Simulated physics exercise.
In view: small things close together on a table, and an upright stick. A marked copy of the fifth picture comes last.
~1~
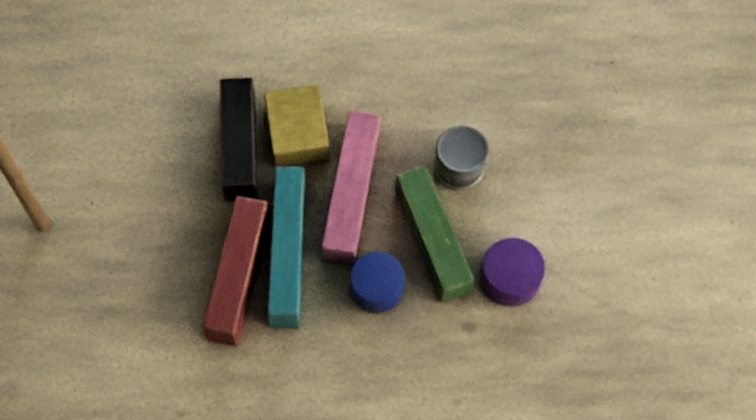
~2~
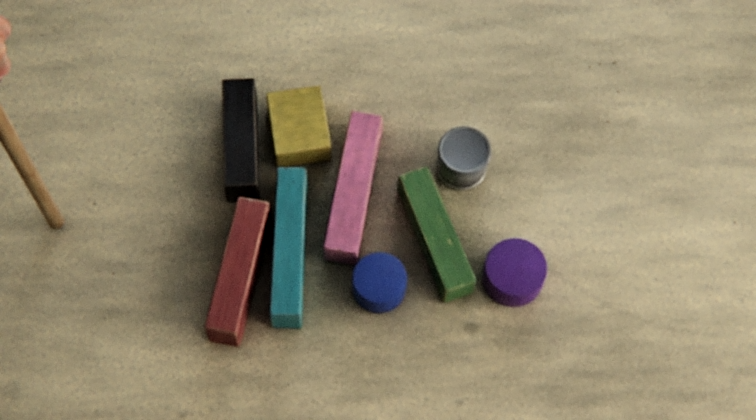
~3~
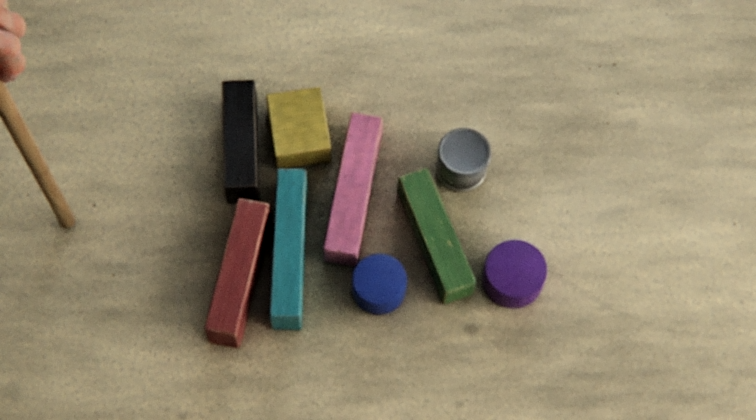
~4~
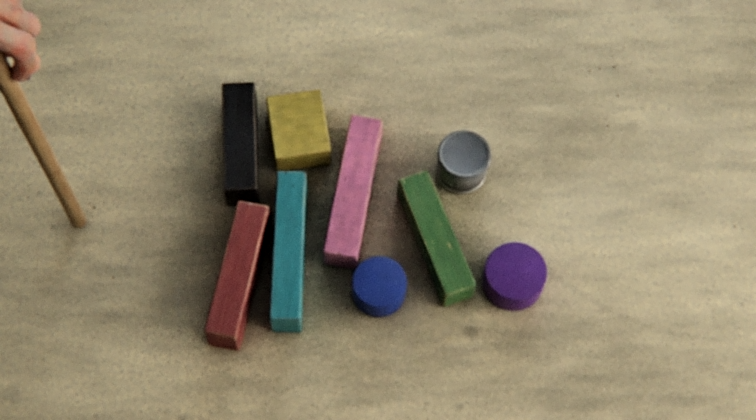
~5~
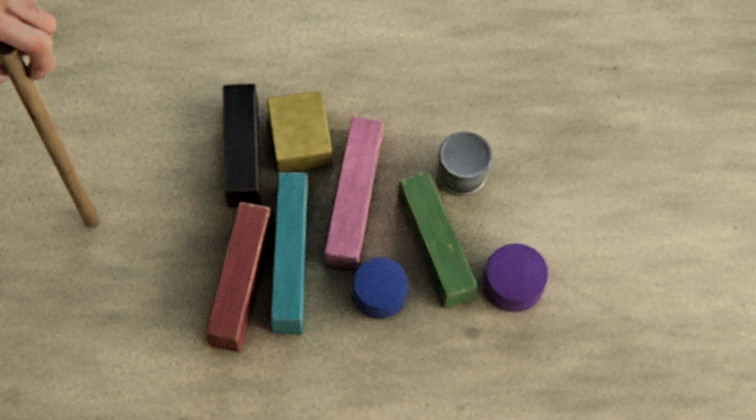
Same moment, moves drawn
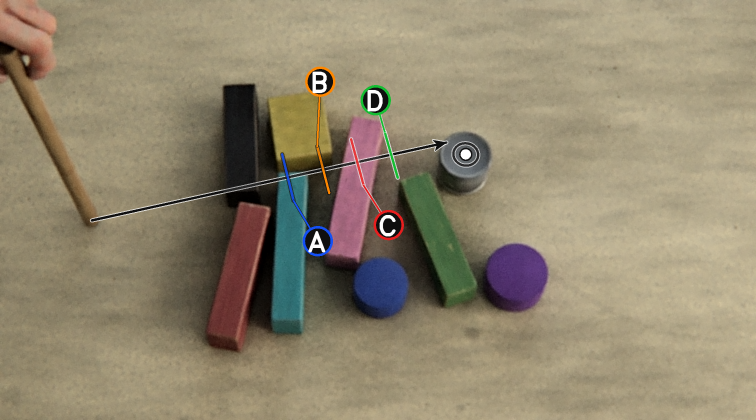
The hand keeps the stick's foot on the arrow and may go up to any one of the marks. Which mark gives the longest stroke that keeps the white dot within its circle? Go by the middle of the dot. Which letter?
Up to mark D.
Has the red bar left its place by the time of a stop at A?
By then, no.
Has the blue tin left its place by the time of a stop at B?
No.
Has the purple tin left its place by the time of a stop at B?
By then, no.
On the marked copy, A at (287, 177); B at (323, 170); C at (358, 163); D at (391, 154); the arrow from (92, 220) to (446, 142); the white dot at (465, 155).
Taking D. A third of the way, foot of the stick (201, 198).
Two thirds of the way, foot of the stick (308, 174); black bar (282, 126); yellow block (325, 104).
When it is over, foot of the stick (391, 155); yellow block (330, 94); black bar (286, 121); the dot is still in its ring.
As for the rest, A keeps the dot in but is short; B keeps the dot in but is short; C keeps the dot in but is short.
